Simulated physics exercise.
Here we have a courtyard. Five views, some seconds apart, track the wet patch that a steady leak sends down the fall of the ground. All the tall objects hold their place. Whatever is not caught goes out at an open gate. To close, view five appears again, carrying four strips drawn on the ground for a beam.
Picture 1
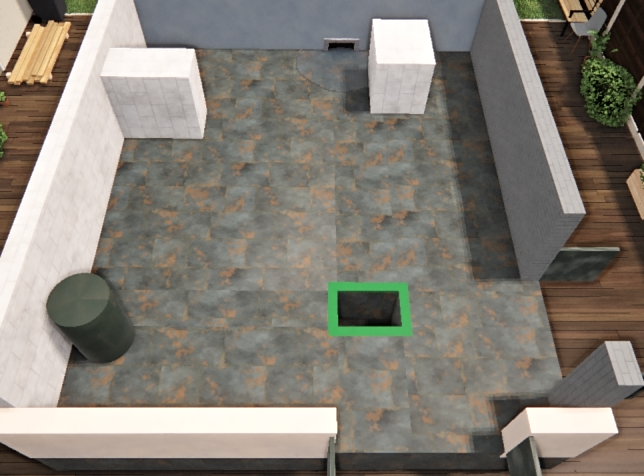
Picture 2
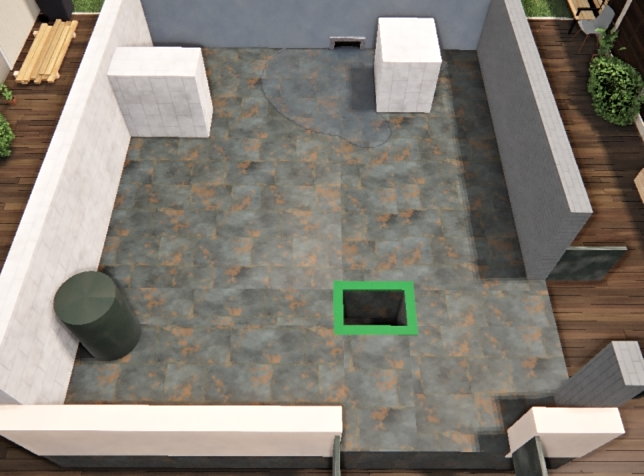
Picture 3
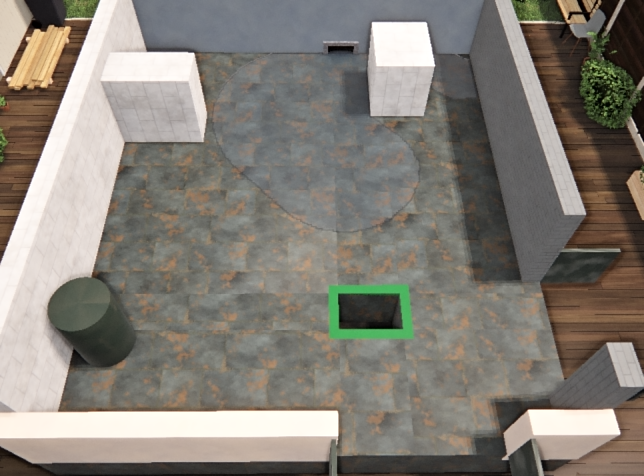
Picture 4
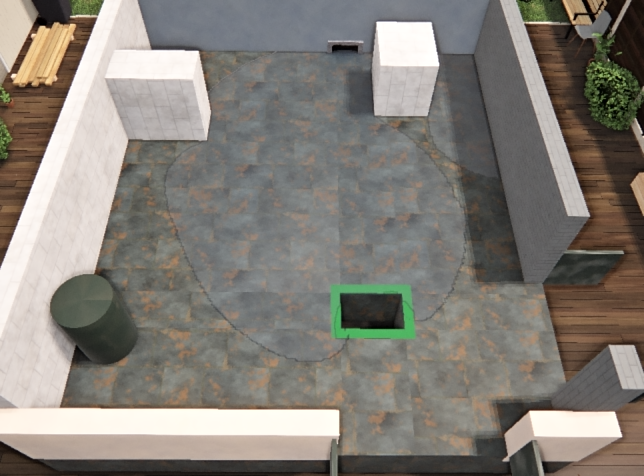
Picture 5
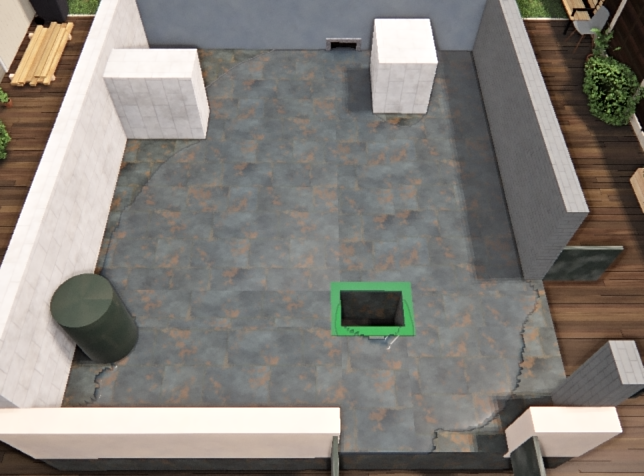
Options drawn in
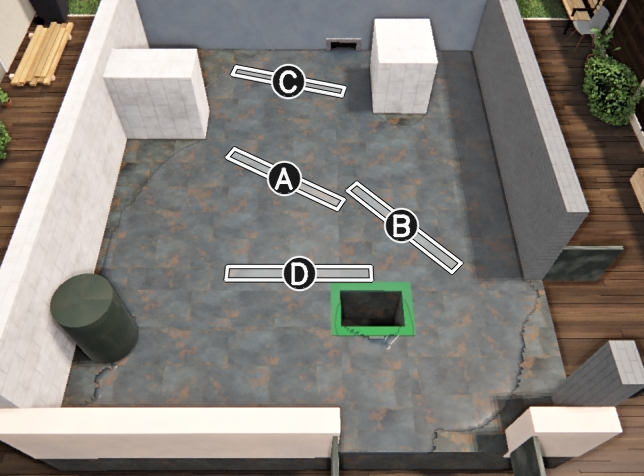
To begin with, a thin sheet of water shows beside the opening in the far wall of a tiled courtyard. It spreads toward the near side in a widening curve between the white blocks, then reaches the green-framed drain and covers most of the floor, passing around the dark green cylinder.
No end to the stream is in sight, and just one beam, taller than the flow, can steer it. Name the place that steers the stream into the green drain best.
Use position C.
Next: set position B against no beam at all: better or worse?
Position B is worse.
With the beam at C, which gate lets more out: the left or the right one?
The left one.
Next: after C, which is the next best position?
The answer is A.
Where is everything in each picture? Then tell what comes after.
The first frame shows outfall at (341, 45); green drain at (369, 309); open gate at (417, 431); open gate at (533, 333); front seen at (299, 68), 3 % of the ground wet; green drain still dry.
The second frame shows front seen at (358, 139), 11 % of the ground wet; green drain still dry.
The third frame shows front seen at (339, 223), 27 % of the ground wet; green drain still dry.
The fourth frame shows front seen at (320, 350), 50 % of the ground wet; green drain taking water.
The fifth frame shows front seen at (127, 372), 77 % of the ground wet; green drain taking water.
On the marked copy, A from (230, 153) to (340, 204); B from (352, 186) to (456, 267); C from (234, 70) to (343, 91); D from (226, 273) to (371, 273).
With A, about 17 % of the stream goes into the green drain, about 83 % out by the gates.
With B, about 11 % of the stream goes into the green drain, about 88 % out by the gates.
With C, about 29 % of the stream goes into the green drain, about 70 % out by the gates.
With D, about 5 % of the stream goes into the green drain, about 94 % out by the gates.
